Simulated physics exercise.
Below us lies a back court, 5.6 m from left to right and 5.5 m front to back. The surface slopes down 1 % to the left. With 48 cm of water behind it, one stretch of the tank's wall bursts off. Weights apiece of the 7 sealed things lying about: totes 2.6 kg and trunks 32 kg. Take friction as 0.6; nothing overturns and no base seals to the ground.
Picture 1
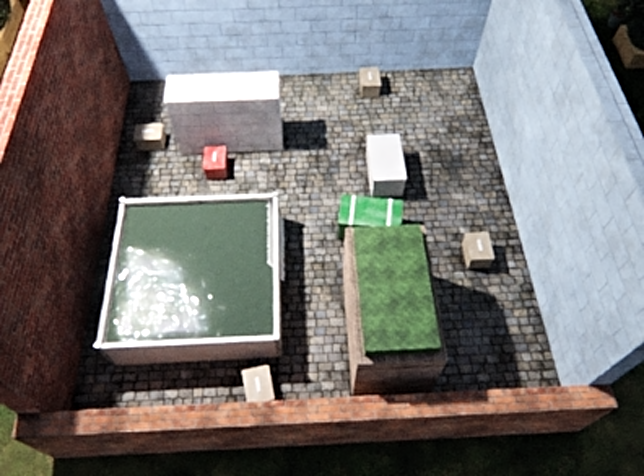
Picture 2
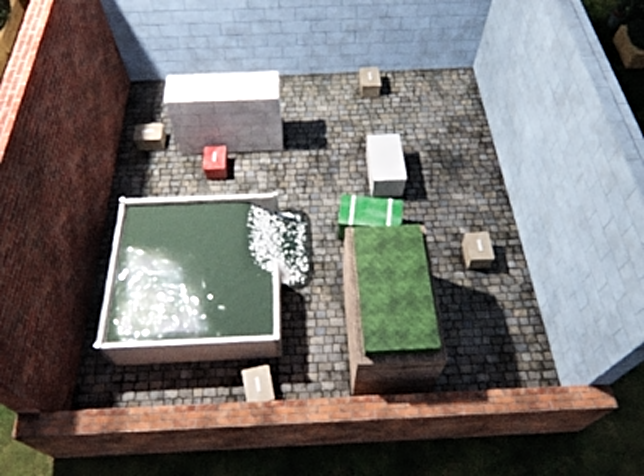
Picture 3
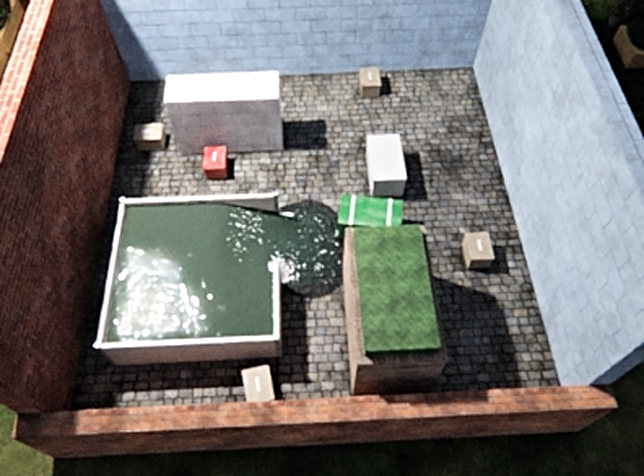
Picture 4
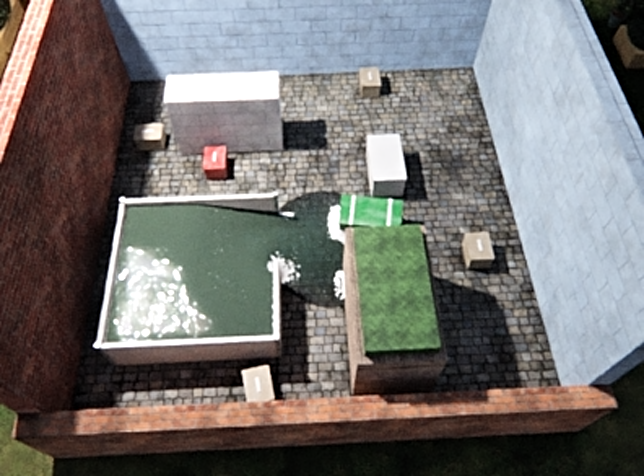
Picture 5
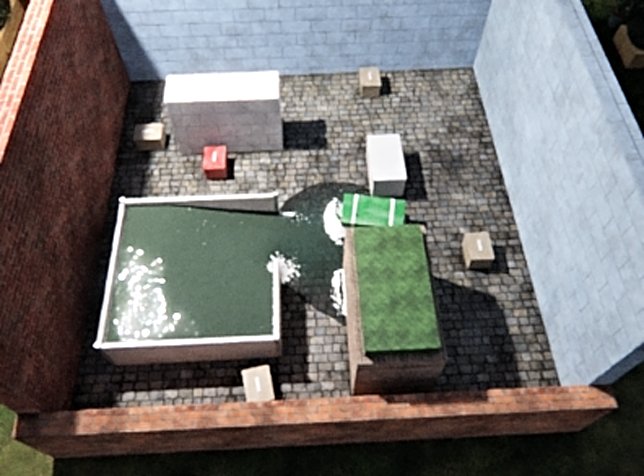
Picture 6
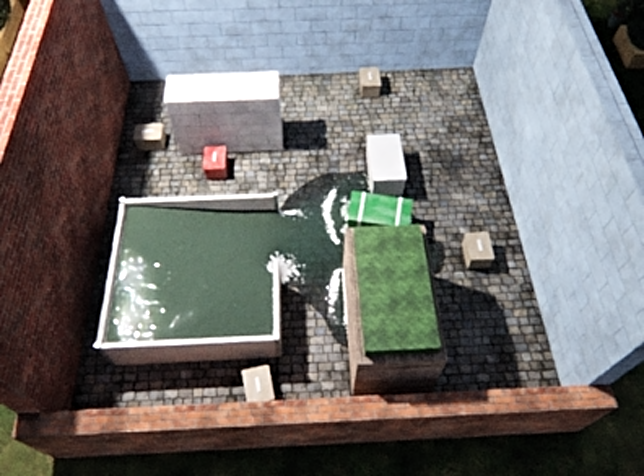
Large tank of green water bursting open on its right side, water spreading across cobbled court and nudging a green trunk slightly right.
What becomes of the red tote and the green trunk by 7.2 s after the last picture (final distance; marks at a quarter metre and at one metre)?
Red tote holds its place; green trunk ends far away.
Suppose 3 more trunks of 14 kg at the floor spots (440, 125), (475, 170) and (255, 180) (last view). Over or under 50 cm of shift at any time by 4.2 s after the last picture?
In that order: Past it, over, less.
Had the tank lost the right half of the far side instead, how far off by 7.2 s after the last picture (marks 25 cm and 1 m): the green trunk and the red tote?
In that case the green trunk holds its place, the red tote ends far away.
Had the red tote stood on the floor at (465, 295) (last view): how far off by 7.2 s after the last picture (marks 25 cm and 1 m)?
It ends far away.
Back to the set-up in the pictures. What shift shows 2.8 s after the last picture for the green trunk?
About 200 cm.
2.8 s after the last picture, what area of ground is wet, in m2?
Some 21 m2.
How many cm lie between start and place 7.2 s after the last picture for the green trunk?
Roughly 200 cm.
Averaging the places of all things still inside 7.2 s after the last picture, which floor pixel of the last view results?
At about (255, 165).
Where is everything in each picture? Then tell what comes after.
In the first frame, the red tote at (215, 157), on the bottom; the green trunk at (371, 211), on the bottom; water covers 3.7 m2; 0 of 7 have shifted.
In the second frame, the red tote at (215, 157), on the bottom; the green trunk at (371, 211), on the bottom; 4.2 m2 under water; 0 of 7 have shifted.
In the third frame, the red tote at (215, 157), on the bottom; the green trunk at (371, 211), on the bottom; water covers 4.7 m2; 0 of 7 have shifted.
In the fourth frame, the red tote at (215, 157), on the bottom; the green trunk at (371, 211) rests on the ground; water covers 5.3 m2; 0 of 7 have shifted.
In the fifth frame, the red tote at (215, 157) rests on the ground; the green trunk at (374, 211) rests on the ground, 3 cm from its start; water covers 5.7 m2; 0 of 7 have shifted.
In the sixth frame, the red tote at (215, 157), on the bottom; the green trunk at (381, 209), on the bottom, 13 cm from its start; 6.2 m2 under water; 1 of 7 have shifted.
Then, 0.9 s after the last picture the red tote is near (215, 157), 0.0 m from its start, aground; the green trunk is near (438, 193), 0.9 m from its start, aground; 1 afloat.
Then, 2.8 s after the last picture the red tote is near (215, 157), 0.0 m from its start, aground; the green trunk is near (468, 130), 2.0 m from its start, afloat; 4 afloat.
Then, 4.8 s after the last picture the red tote is near (215, 157), 0.0 m from its start, aground; the green trunk is near (394, 106), 1.9 m from its start, afloat; 5 afloat.
Then, 7.2 s after the last picture the red tote is near (215, 157), 0.0 m from its start, aground; the green trunk is near (347, 107), 1.9 m from its start, aground; 3 afloat.
